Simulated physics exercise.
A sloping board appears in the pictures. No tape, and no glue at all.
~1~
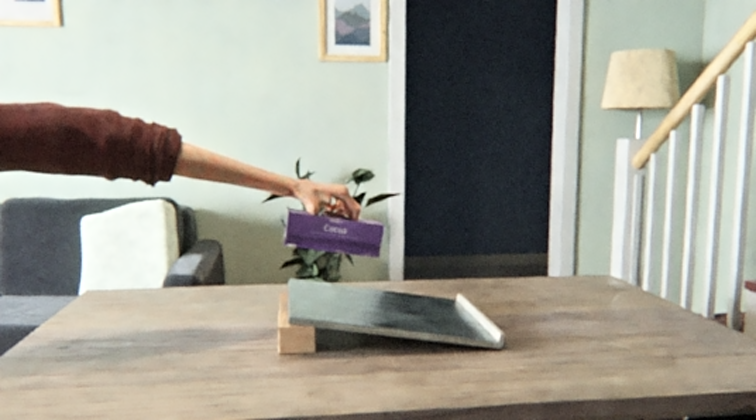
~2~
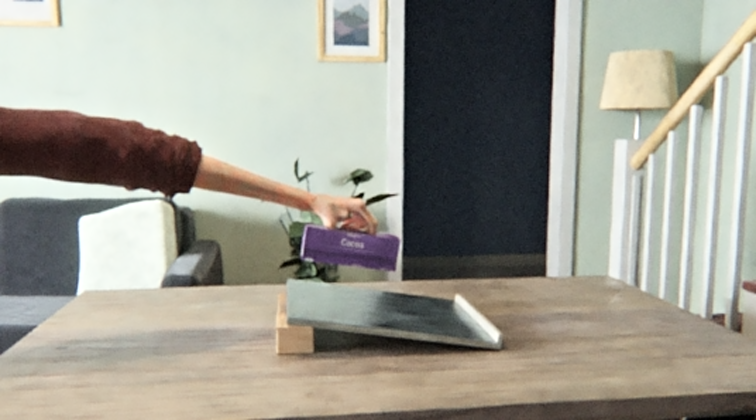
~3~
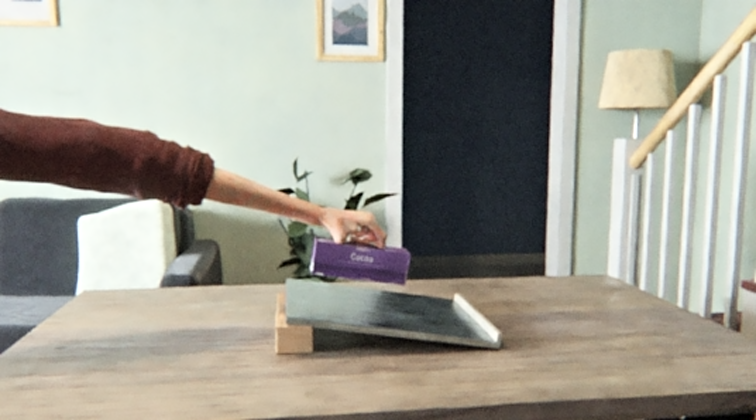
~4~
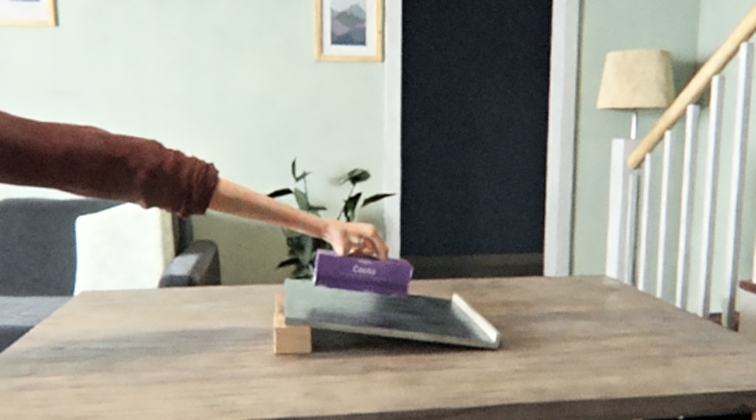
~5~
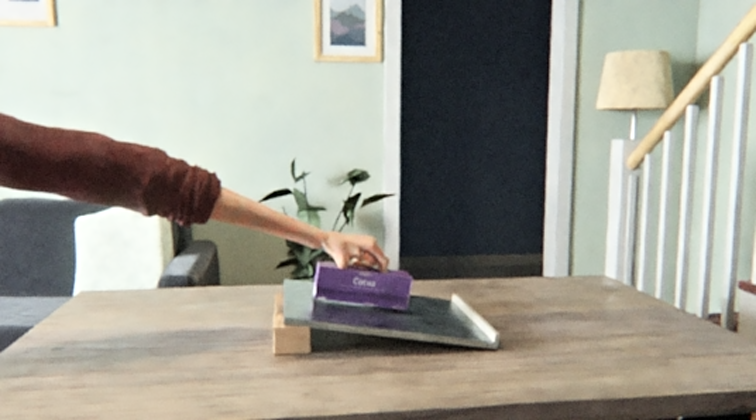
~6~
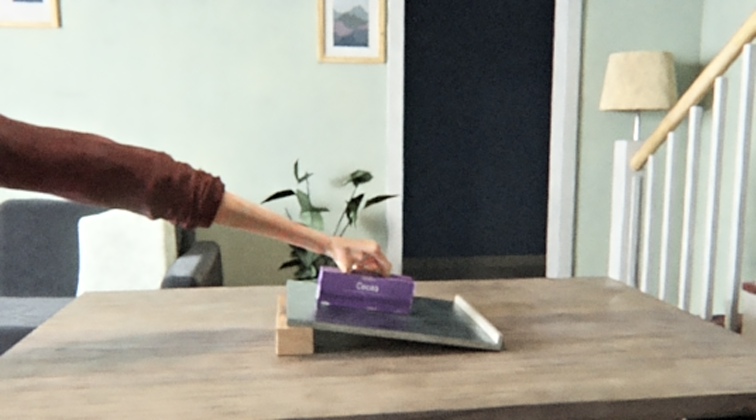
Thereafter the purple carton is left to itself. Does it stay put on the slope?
Steady.
Then, 0.30 s later than the last frame, all is still.
Then, 0.70 s later than the last frame, purple carton resting near (365, 290).
When it is over, it is as before. End places, in pixels of the last picture, purple carton near (365, 290). The purple carton stays where it is put.
